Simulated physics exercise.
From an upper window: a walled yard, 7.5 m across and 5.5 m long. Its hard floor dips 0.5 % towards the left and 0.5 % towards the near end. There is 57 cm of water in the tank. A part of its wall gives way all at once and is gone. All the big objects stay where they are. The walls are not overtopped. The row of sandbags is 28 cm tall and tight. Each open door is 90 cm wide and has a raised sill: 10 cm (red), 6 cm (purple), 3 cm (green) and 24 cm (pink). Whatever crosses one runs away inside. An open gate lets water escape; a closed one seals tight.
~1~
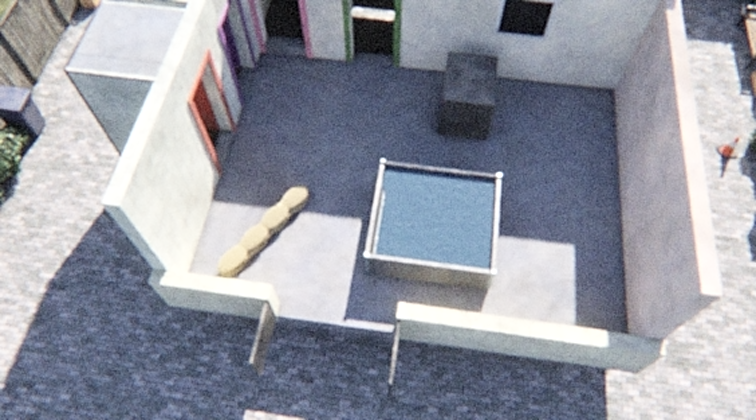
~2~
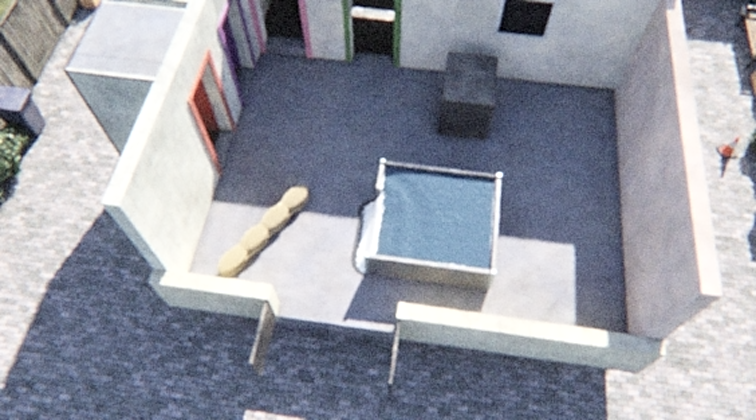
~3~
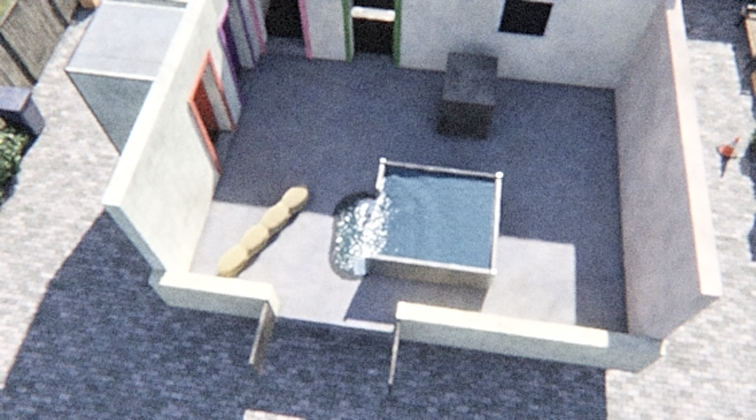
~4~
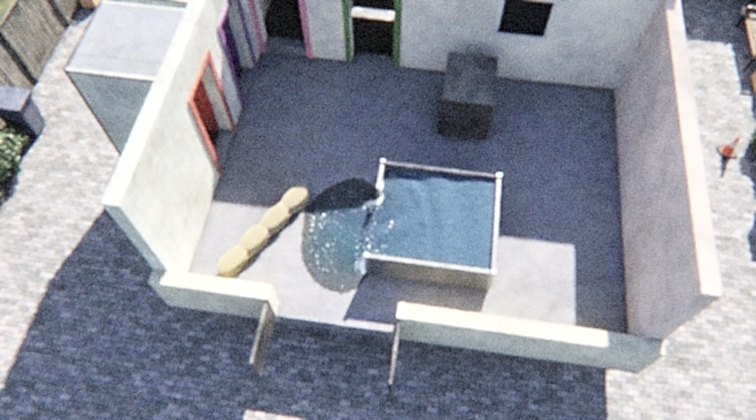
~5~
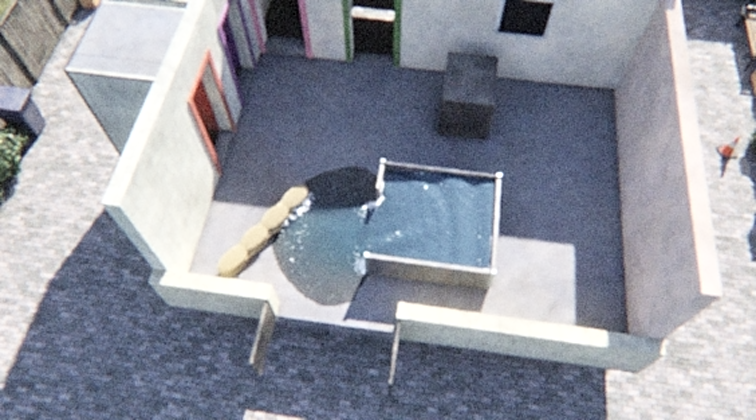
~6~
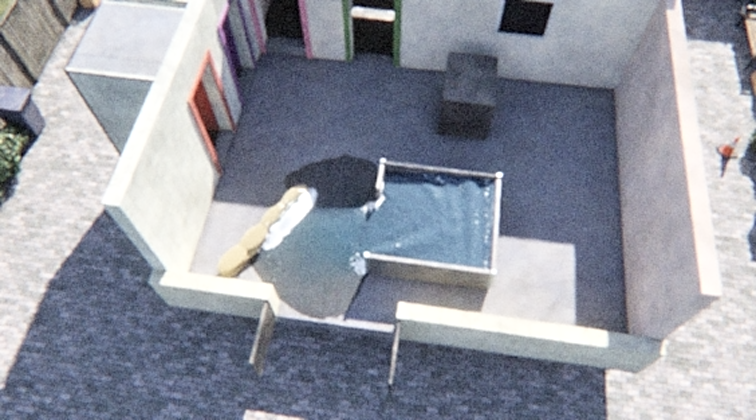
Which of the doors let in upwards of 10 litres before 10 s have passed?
The water let in: At the red door it keeps below the limit; at the purple door it exceeds the limit; at the green door it goes over the limit; at the pink door it keeps below the limit.
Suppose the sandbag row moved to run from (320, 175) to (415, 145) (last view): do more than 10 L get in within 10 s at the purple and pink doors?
Then: Purple past it, pink not over.
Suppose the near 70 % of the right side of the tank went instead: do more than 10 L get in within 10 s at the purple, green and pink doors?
Then: Purple not over, green not over, pink below.
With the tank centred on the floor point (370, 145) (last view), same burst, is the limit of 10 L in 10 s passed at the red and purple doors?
Against that limit: Red past it, purple above.
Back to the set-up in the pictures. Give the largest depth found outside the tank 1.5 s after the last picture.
Roughly 42 cm.
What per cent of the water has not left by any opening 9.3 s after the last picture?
Some 64 per cent remains.
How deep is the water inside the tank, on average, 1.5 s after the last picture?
About 27 cm.
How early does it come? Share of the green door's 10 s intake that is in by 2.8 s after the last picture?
About 0 per cent.
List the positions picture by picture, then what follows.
The first picture shows the tank at (435, 216) is whole and still, 57 cm deep.
In the second picture, water pours out at (375, 233) and has run 0.7 m, to (373, 204); typically 11 cm deep outside, 57 cm at the tank's back.
In the third picture, the front is at (347, 201), 0.9 m from the gap at (375, 234); 1.0 m2 of floor is under water; 57 cm left at the back of the tank.
In the fourth picture, water pours out at (375, 234) and has run 1.3 m, to (312, 208); typically 8 cm deep outside, 57 cm at the tank's back.
In the fifth picture, water pours out at (375, 234) and has run 1.7 m, to (278, 239); typically 7 cm deep outside, 55 cm at the tank's back.
In the sixth picture, the front is at (255, 258), 2.1 m from the gap at (375, 234); 3.9 m2 of floor is under water; 49 cm left at the back of the tank.
Then, 0.7 s after the last picture water covers 15 % of the floor and is deepest (46 cm) near (245, 297); red door not reached, purple door not reached, green door not reached, pink door not reached.
Then, 1.5 s after the last picture water covers 30 % of the floor and is deepest (42 cm) near (183, 288); red door 6 cm at the sill, 0 L in, purple door 3 cm at the sill, 0 L in, green door not reached, pink door not reached.
Then, 2.8 s after the last picture water covers 40 % of the floor and is deepest (28 cm) near (194, 290); red door 3 cm at the sill, 1 L in, purple door 7 cm at the sill, 0 L in, green door not reached, pink door 11 cm at the sill, 0 L in.
Then, 5.3 s after the last picture water covers 55 % of the floor and is deepest (14 cm) near (183, 288); red door 2 cm at the sill, 1 L in, purple door 11 cm at the sill, 14 L in, green door 8 cm at the sill, 18 L in, pink door 12 cm at the sill, 0 L in.
Then, 9.3 s after the last picture water covers 60 % of the floor and is deepest (8 cm) near (329, 163); red door 6 cm at the sill, 1 L in, purple door 6 cm at the sill, 38 L in, green door 5 cm at the sill, 42 L in, pink door 6 cm at the sill, 0 L in.
